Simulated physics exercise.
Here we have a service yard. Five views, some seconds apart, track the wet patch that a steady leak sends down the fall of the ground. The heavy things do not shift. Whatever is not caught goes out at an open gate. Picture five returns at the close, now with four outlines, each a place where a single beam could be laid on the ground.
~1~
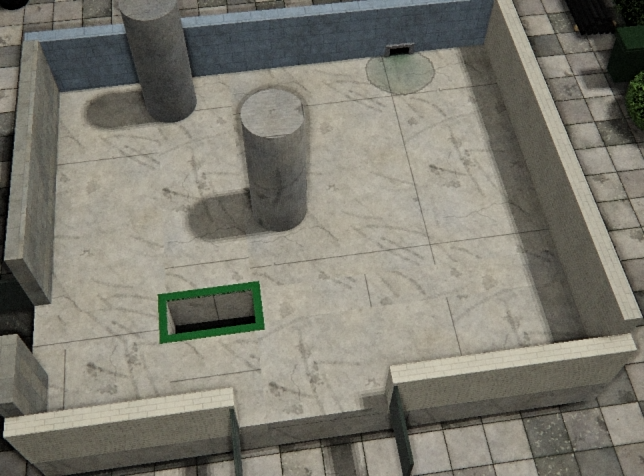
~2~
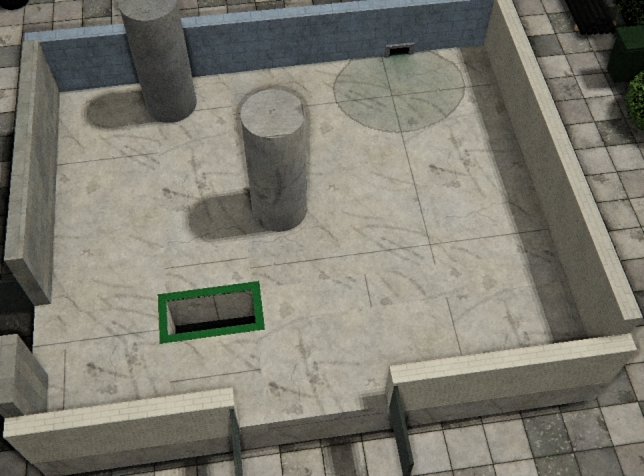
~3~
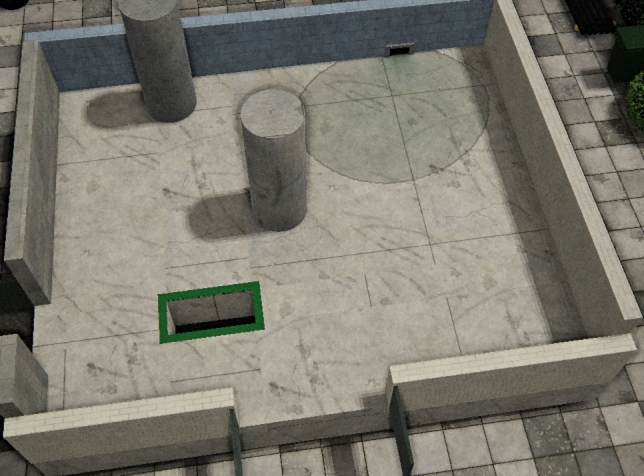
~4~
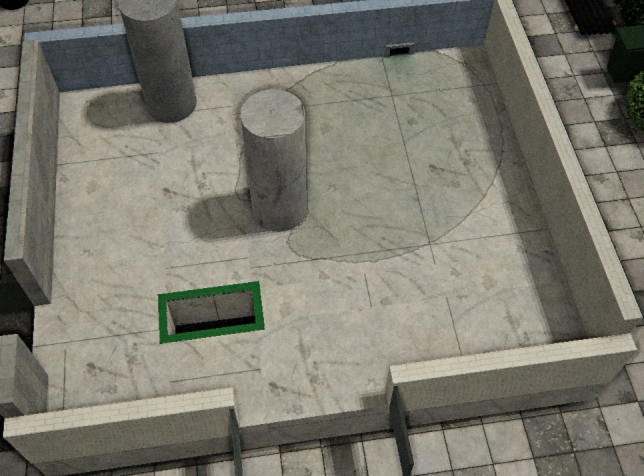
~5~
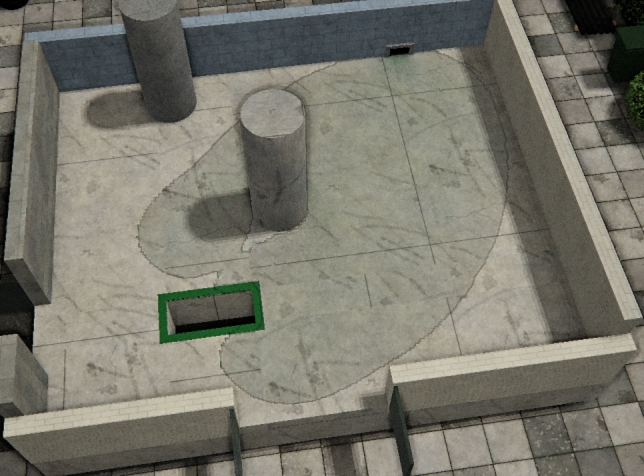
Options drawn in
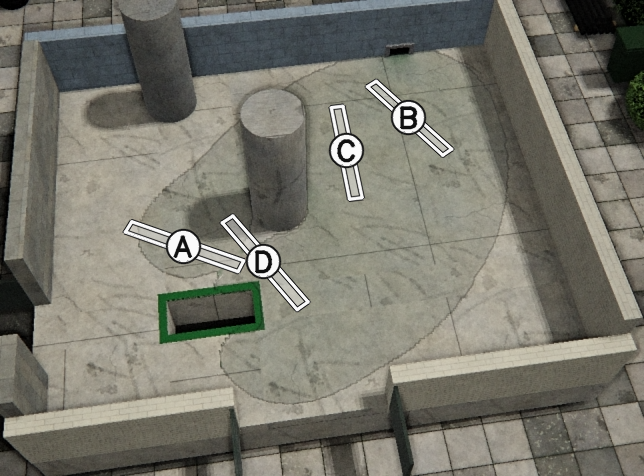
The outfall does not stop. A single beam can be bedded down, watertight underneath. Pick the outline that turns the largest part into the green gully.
The best place is A.
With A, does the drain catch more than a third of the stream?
No.
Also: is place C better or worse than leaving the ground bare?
It is worse.
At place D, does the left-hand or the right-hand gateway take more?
The right one.
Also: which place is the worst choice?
The answer is D.
In white, A from (128, 226) to (240, 266); B from (371, 83) to (447, 152); C from (355, 198) to (337, 106); D from (227, 219) to (302, 305).
For place A, about 21 % of the stream goes into the green gully, about 76 % out by the gates.
For place B, about 8 % of the stream goes into the green gully, about 89 % out by the gates.
For place C, about 11 % of the stream goes into the green gully, about 87 % out by the gates.
For place D, about 3 % of the stream goes into the green gully, about 94 % out by the gates.
